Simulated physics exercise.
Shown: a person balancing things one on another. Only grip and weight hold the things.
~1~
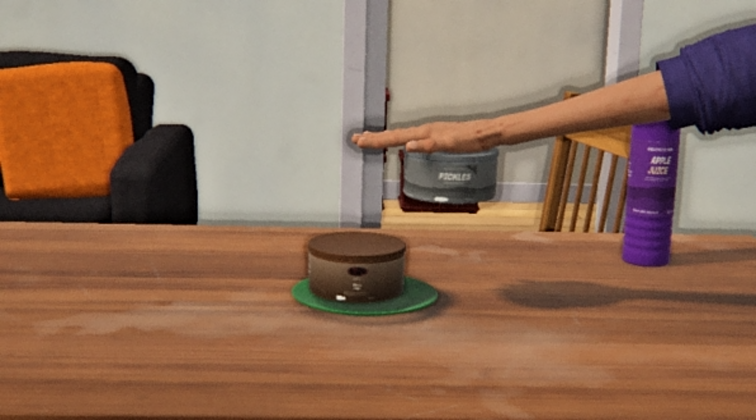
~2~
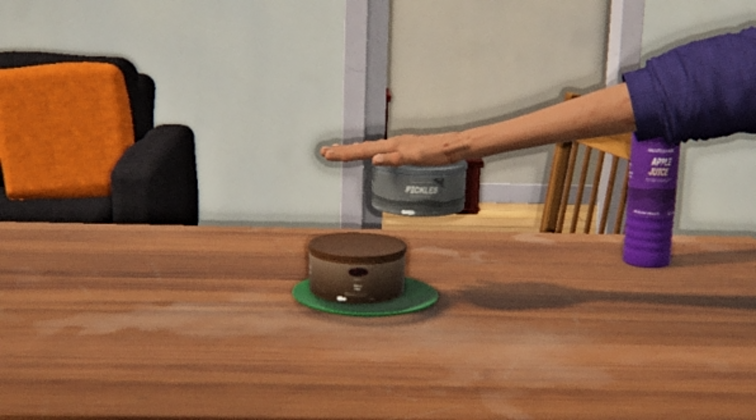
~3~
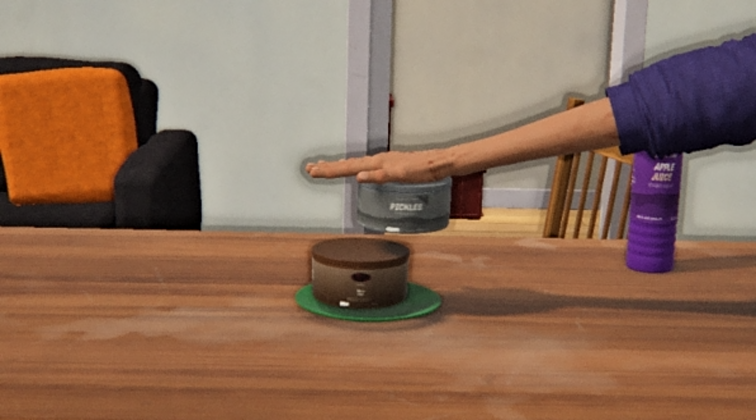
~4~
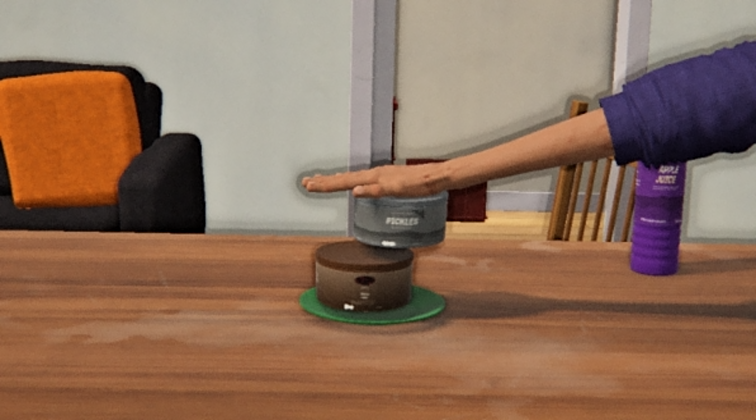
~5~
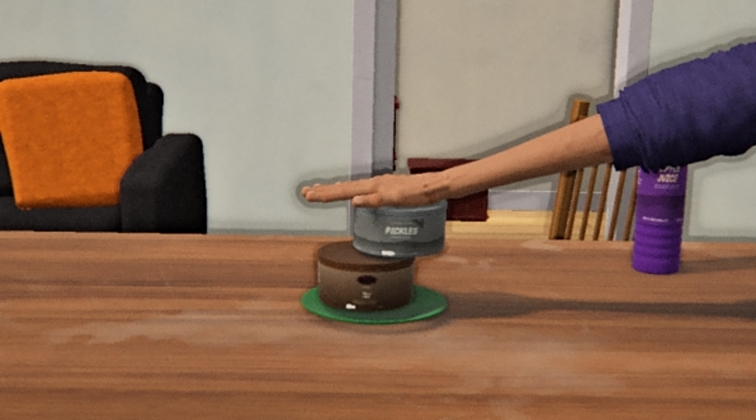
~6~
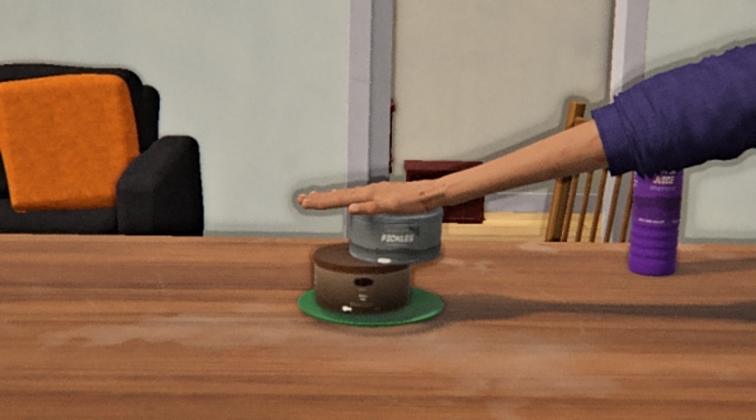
The footage shows a hand in a purple sleeve carrying a grey tub leftward and down over a wooden table, then setting it on a brown tub on a green plate, keeping hold, while a purple bottle stands at right.
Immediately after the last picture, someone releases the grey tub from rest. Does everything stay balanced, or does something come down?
It all stays balanced.
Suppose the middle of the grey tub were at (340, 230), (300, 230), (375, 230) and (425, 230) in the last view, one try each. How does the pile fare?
Well, the first time it stays intact, the second time it tips over, the third time it stays intact, and the fourth time it tips over.
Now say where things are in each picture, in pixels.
Coming down; grey tub (450, 171), in the first picture.
Coming down; grey tub (418, 184); purple bottle (653, 174), in the second picture.
Coming down; grey tub (404, 201); brown tub (360, 272), in the third picture.
Coming down; grey tub (400, 214), in the fourth picture.
Coming down; grey tub (399, 224); purple bottle (662, 180), in the fifth picture.
Set down, still held; grey tub (396, 231); brown tub (362, 277), in the sixth picture.
Then, 0.70 s on from there, no change.
Then, 1.60 s on from there, grey tub resting near (396, 232).
In the end, all 4 unmoved. At the end, from the last picture's camera, grey tub near (396, 232). The pile keeps its balance.
